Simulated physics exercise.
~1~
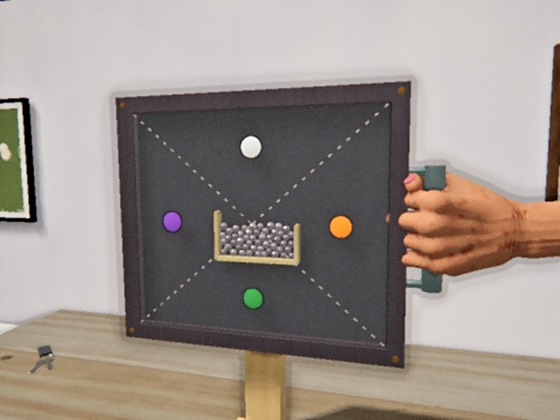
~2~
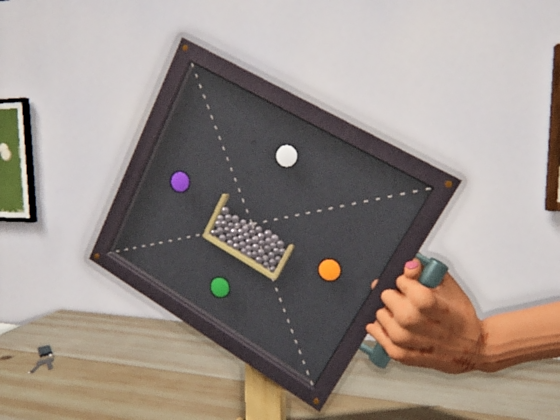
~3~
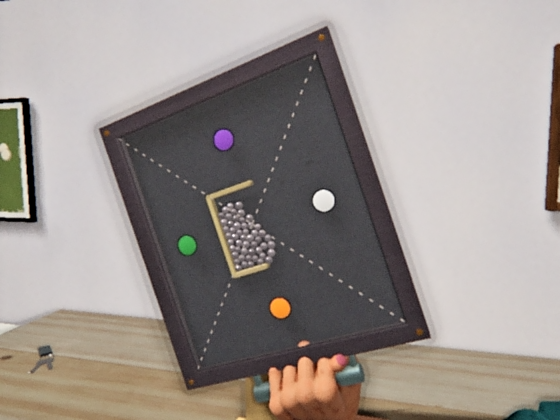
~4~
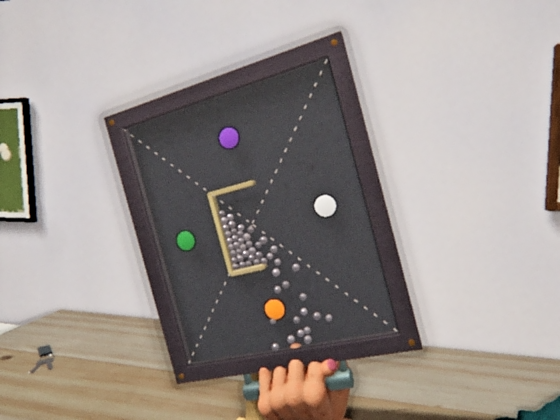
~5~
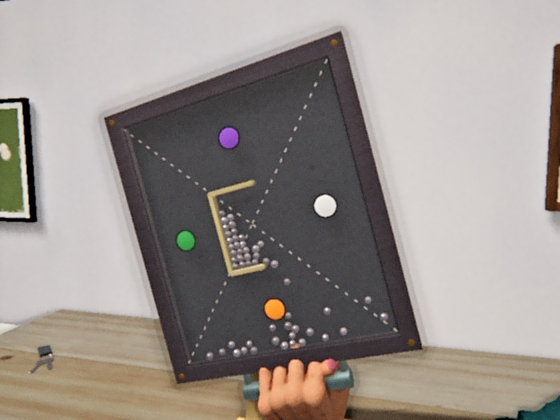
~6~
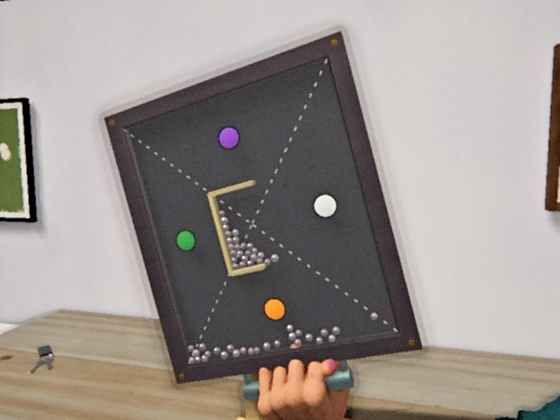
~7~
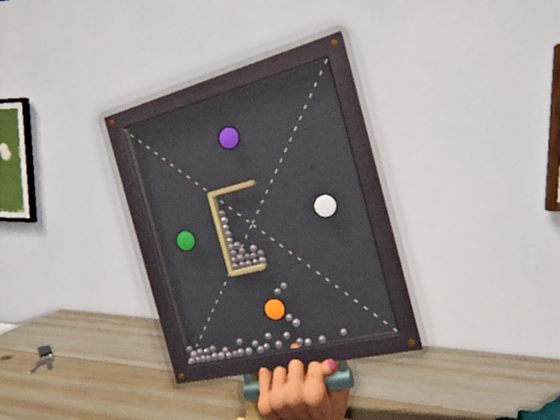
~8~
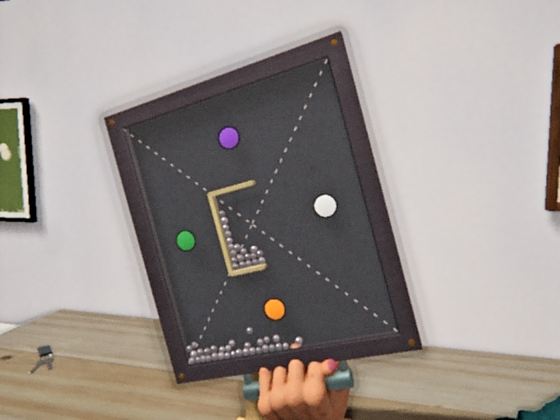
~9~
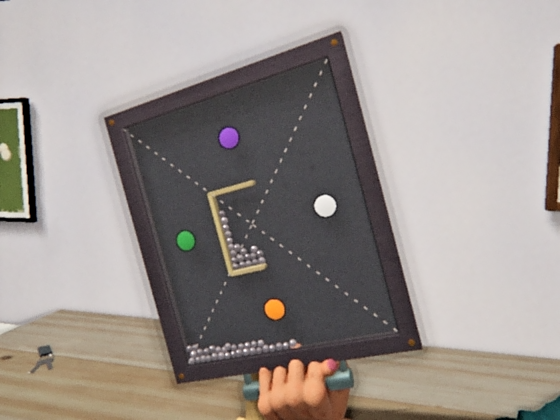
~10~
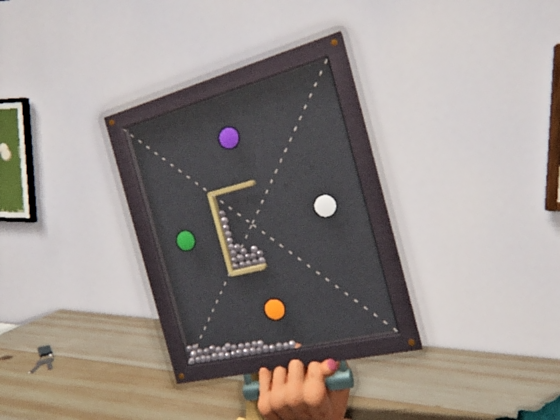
A hand turns the framed box clockwise, and some balls spill from the tray to the bottom edge.
